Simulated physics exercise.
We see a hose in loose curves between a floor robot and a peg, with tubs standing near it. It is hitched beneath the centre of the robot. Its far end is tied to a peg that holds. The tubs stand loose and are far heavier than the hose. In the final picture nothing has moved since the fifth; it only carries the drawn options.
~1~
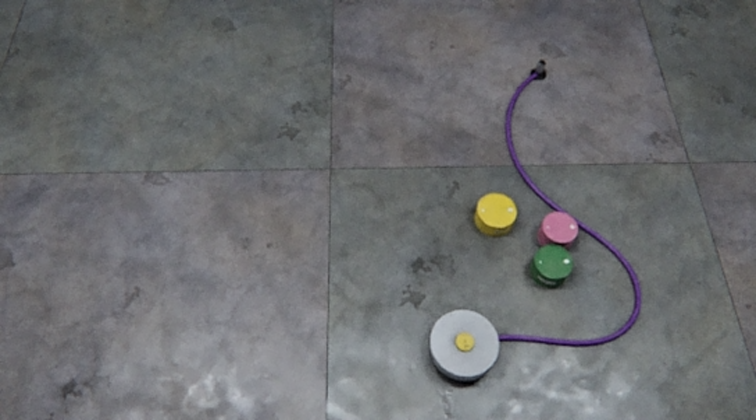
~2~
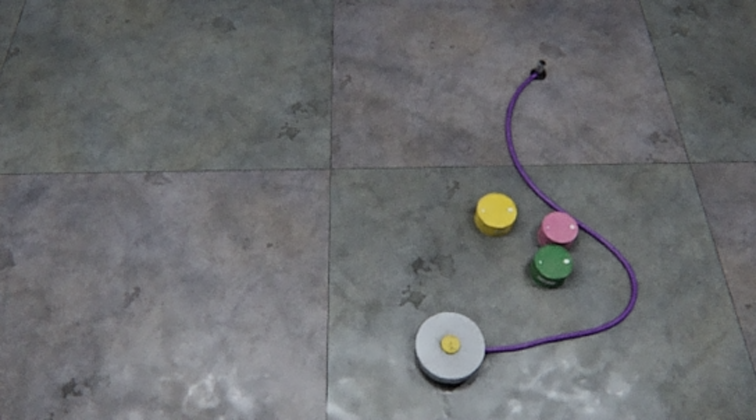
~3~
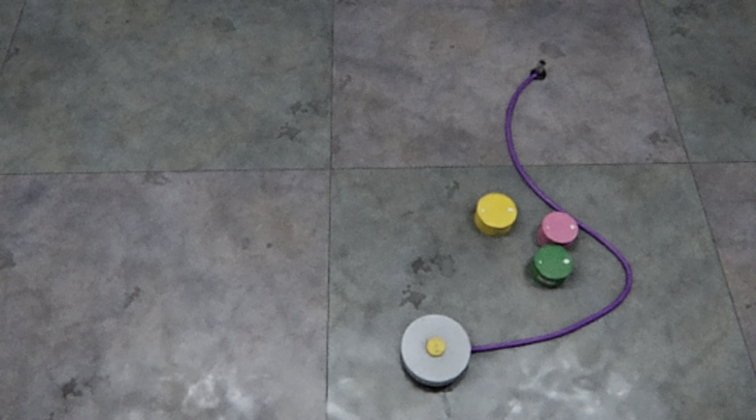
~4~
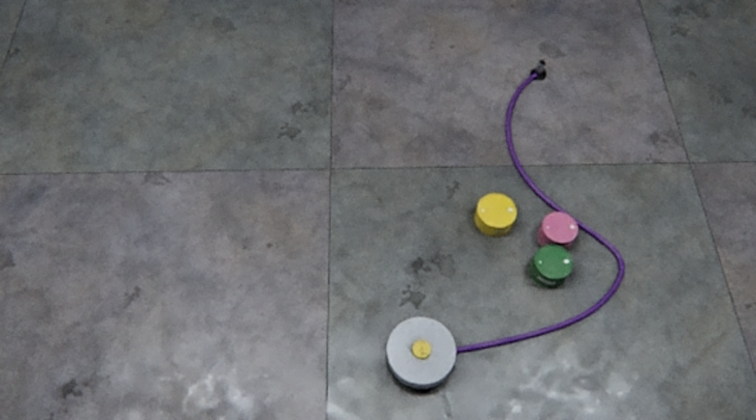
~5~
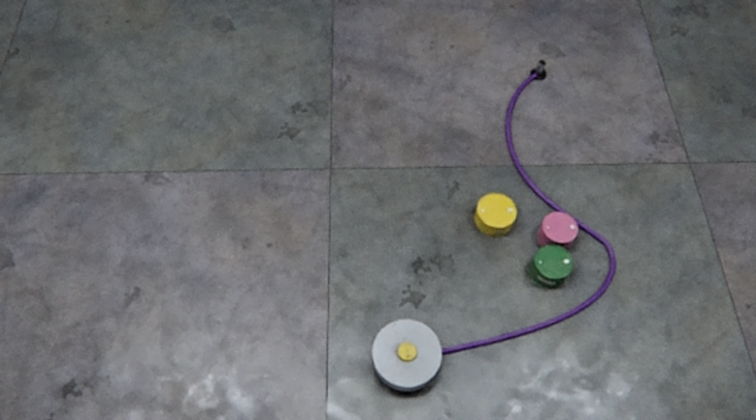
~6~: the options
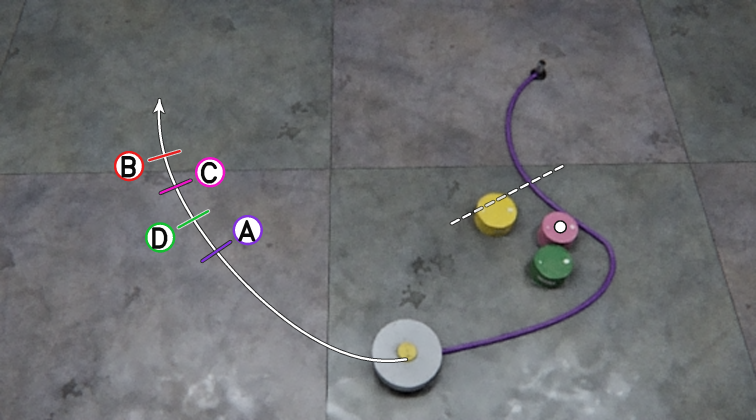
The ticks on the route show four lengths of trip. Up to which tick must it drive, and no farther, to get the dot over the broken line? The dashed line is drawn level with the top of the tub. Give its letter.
As far as tick D.
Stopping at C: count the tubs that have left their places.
Three.
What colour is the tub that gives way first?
The green one.
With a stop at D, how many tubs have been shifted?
Three.
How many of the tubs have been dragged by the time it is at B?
By then, three.
On the marked copy, A at (216, 251); B at (165, 156); C at (176, 187); D at (193, 219); the dashed line at (507, 195); the route from (406, 359) via (216, 251) to (160, 100); the white dot at (560, 227).
With D. Early on, robot (308, 332); pink tub (558, 232).
Further on, robot (236, 271); pink tub (526, 213); green tub (508, 239); yellow tub (489, 209).
At the end, robot (191, 214); pink tub (497, 195); green tub (471, 213); yellow tub (463, 182); the dot on the pink tub is over the dashed line.
As for the rest, A leaves the dotted tub short, at (513, 206); B does it too, but is farther than needed; C does it too, but is farther than needed.
